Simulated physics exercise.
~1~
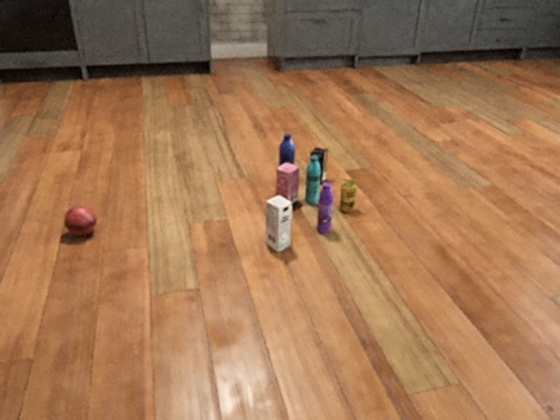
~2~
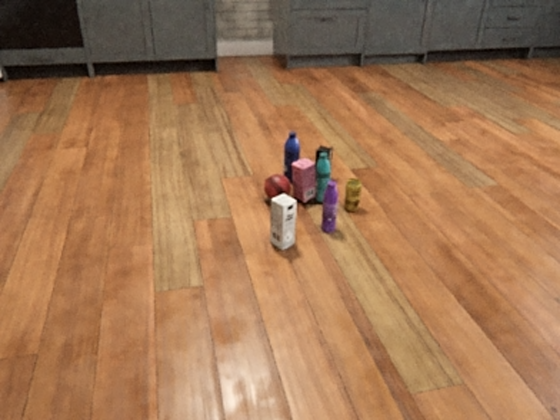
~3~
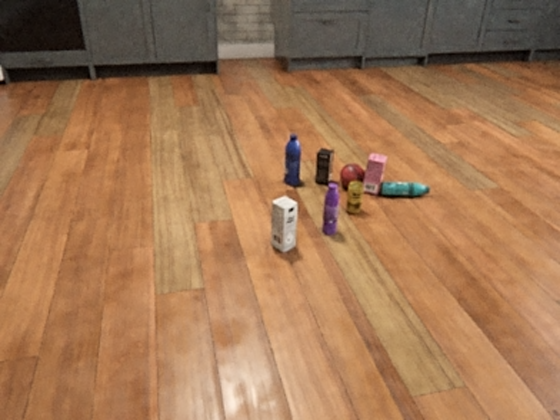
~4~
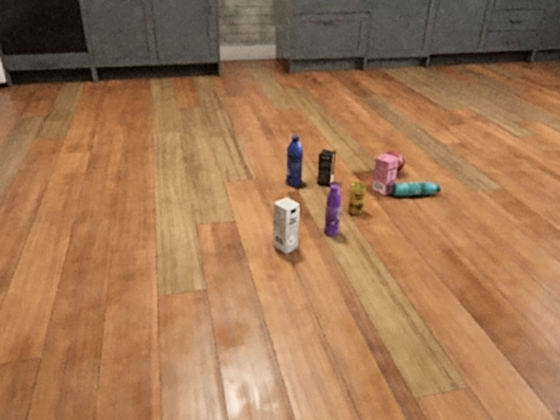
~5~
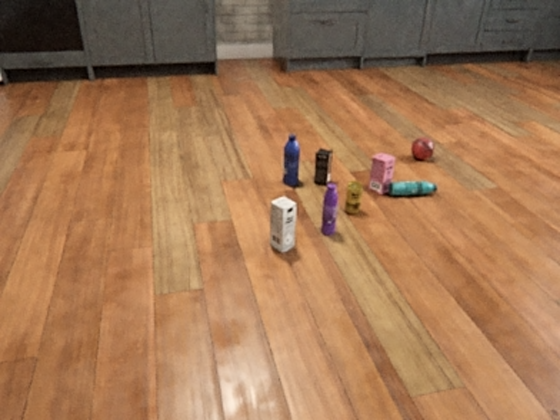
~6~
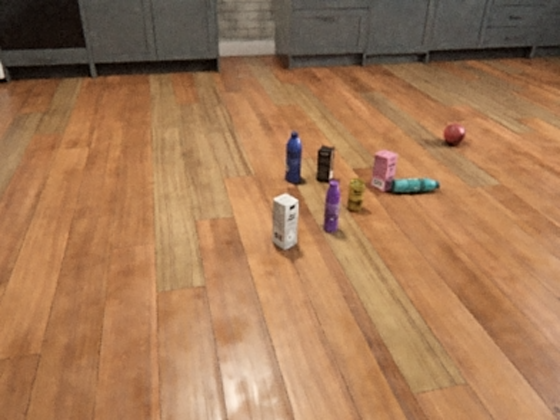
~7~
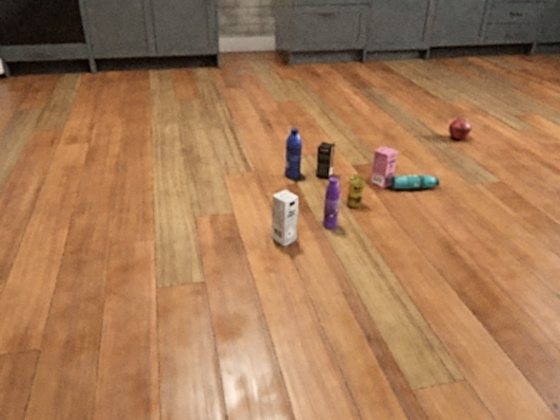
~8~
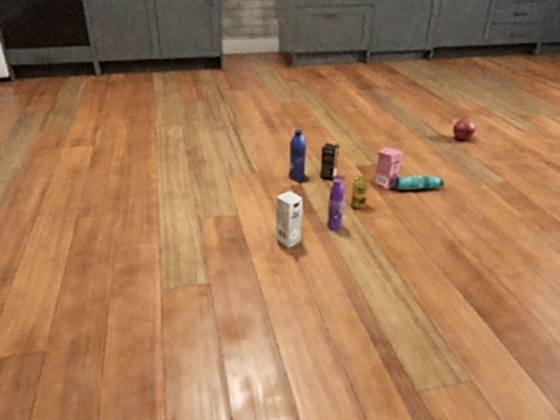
A red ball rolls right into the group, toppling the turquoise bottle and shifting the pink carton.
